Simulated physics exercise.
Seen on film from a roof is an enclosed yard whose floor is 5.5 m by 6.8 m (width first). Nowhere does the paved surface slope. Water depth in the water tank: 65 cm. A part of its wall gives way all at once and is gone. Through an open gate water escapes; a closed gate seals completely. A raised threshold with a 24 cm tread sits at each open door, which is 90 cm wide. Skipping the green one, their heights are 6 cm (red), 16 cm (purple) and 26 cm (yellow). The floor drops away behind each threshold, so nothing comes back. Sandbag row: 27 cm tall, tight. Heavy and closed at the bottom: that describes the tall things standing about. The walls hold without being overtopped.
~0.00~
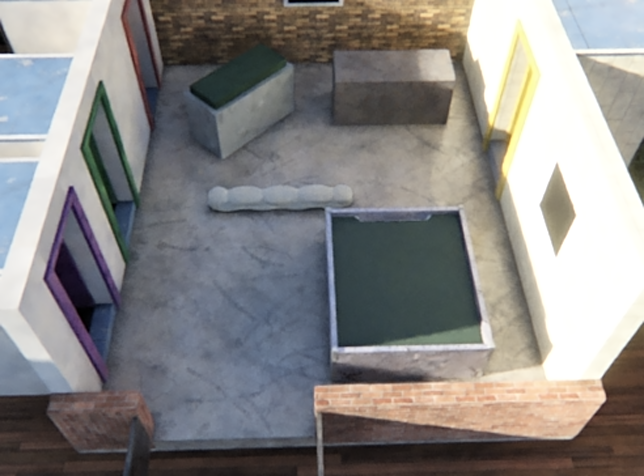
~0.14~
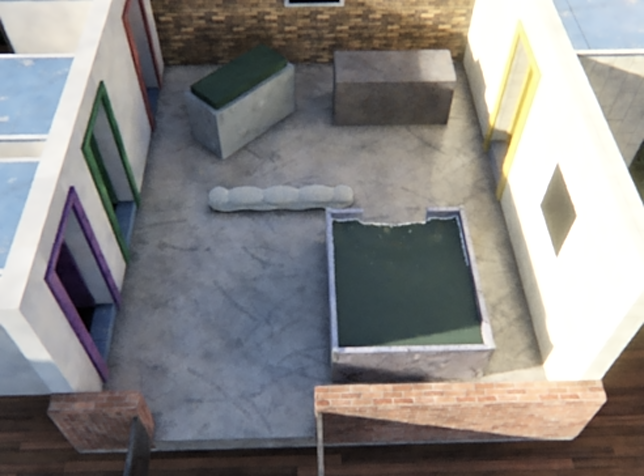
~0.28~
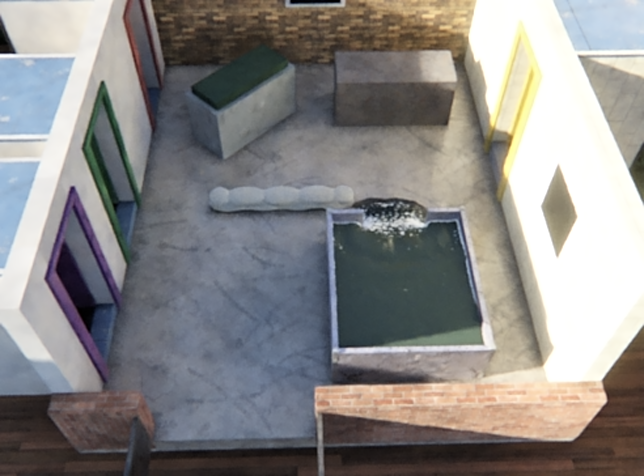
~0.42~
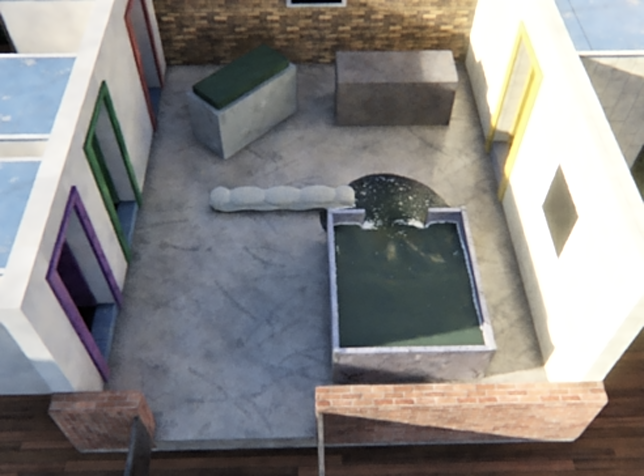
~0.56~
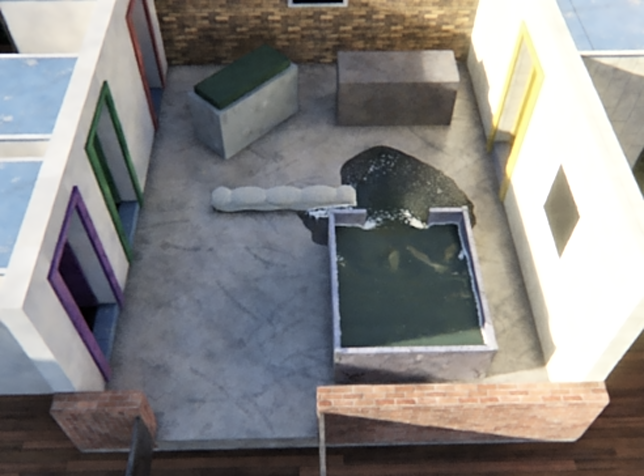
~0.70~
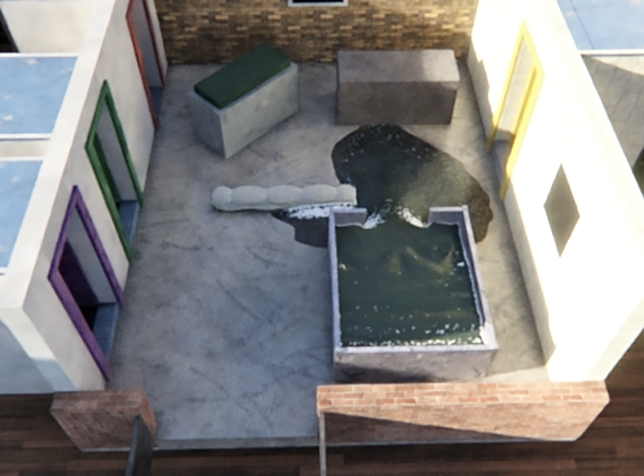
A water tank's far wall gives way and dark water spreads across the paved yard.
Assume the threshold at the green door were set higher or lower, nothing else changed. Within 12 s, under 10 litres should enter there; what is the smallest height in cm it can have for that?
Around 8 cm.
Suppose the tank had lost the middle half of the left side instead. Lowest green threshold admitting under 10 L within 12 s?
If so: Around 20 cm.
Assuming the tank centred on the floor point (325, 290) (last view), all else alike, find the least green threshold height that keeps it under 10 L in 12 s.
Then roughly 18 cm.
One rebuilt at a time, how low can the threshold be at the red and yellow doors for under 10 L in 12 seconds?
About 9.0 cm at red and about 14.0 cm at yellow.
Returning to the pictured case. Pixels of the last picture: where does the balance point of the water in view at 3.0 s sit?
The balance point sits at roughly (386, 222).
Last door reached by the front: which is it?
It's the red door.
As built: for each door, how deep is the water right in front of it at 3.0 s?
Red door 0 cm, purple door 1 cm, green door 5 cm, yellow door 16 cm.
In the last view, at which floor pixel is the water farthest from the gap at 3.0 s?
Near pixel (227, 68).
After 1.4 s water covers 25 % of the floor, deepest (36 cm) near (396, 237); it has not reached the green door.
After 3.0 s water covers 45 % of the floor, deepest (26 cm) near (481, 133); 5 cm at the green door, 0 litres in over its 16 cm threshold.
After 12.0 s water covers 95 % of the floor, deepest (10 cm) near (226, 193); 7 cm at the green door, 0 litres in over its 16 cm threshold.
At the green door as built, the water arrived by 1.9 s and peaked near 12 cm at 3.8 s.
With a threshold of 7 cm, 17 litres would have come in within the 12 s; with 9.5 cm, 3 litres. So under 10 litres takes about 8 cm.
